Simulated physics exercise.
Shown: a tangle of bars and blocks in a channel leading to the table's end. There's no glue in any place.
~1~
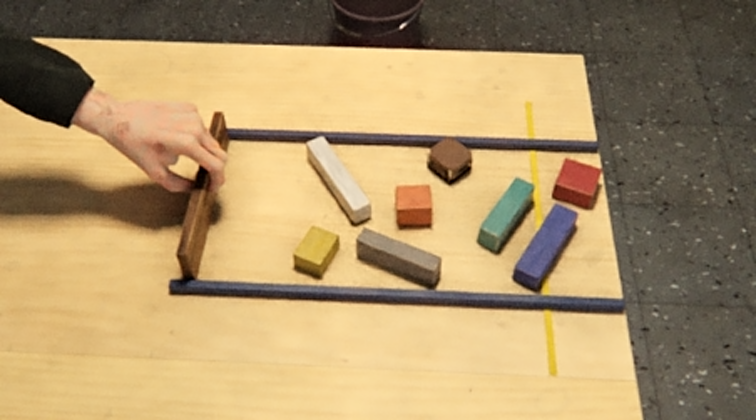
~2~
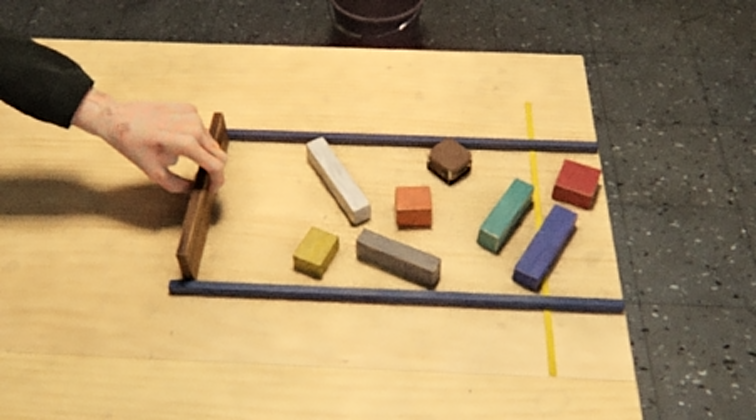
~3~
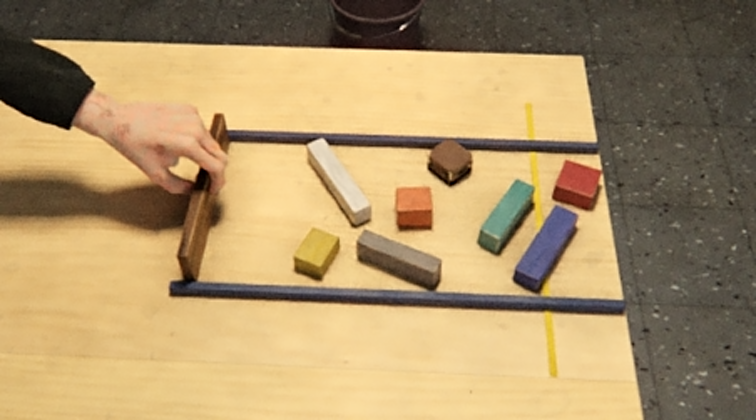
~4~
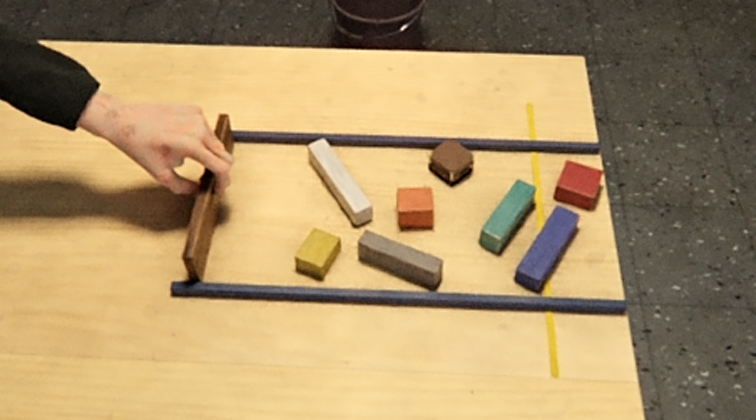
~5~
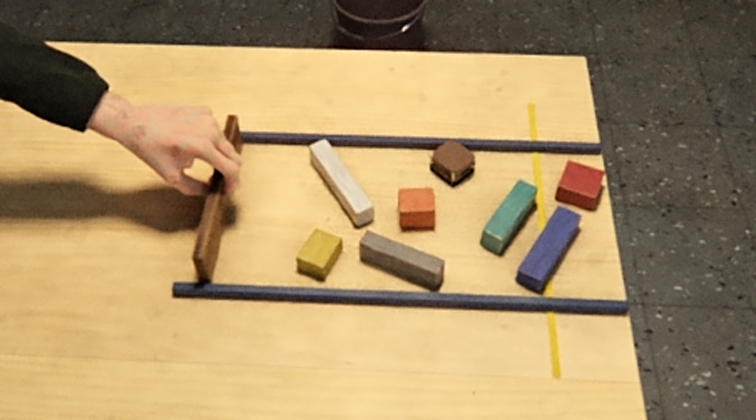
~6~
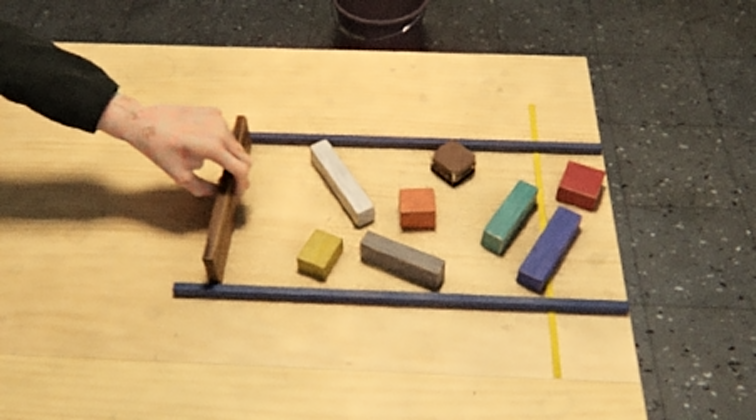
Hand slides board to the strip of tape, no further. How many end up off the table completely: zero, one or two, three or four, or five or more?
One or two.
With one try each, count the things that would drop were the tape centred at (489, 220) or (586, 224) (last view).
Floor count: 0; 6.
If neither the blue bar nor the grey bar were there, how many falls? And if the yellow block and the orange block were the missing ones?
Tally per try: 1 / 1.
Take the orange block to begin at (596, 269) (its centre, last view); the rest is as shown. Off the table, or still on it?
Result: The orange block ends down.
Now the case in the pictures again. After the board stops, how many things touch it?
That number would be 2.
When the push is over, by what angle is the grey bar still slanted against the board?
Close to 0°.
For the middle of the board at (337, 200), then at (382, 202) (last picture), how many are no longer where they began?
By the first moment it's 3, by the second it's 4.
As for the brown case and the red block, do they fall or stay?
The brown case keeps its spot and the red block ends up below.
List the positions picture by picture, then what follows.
In the first picture, red block (577, 183); blue bar (546, 245); turquoise bar (506, 213); board (205, 192); tape (539, 220).
In the second picture, blue bar (546, 246); white bar (338, 180).
In the third picture, turquoise bar (507, 215); orange block (414, 207).
In the fourth picture, red block (578, 184); grey bar (400, 258).
In the fifth picture, blue bar (549, 247); board (220, 195).
In the sixth picture, red block (581, 185); blue bar (550, 248); turquoise bar (510, 216); board (229, 196); tape (543, 222).
Early on, none off yet; red block at rest near (581, 185); blue bar at rest near (550, 248); turquoise bar at rest near (510, 216).
A while later, none off yet; red block at rest near (581, 185); blue bar travelled a little near (564, 239); turquoise bar travelled a little near (522, 213).
Finally, the number that fall off is one or two; lost, blue bar and red block.
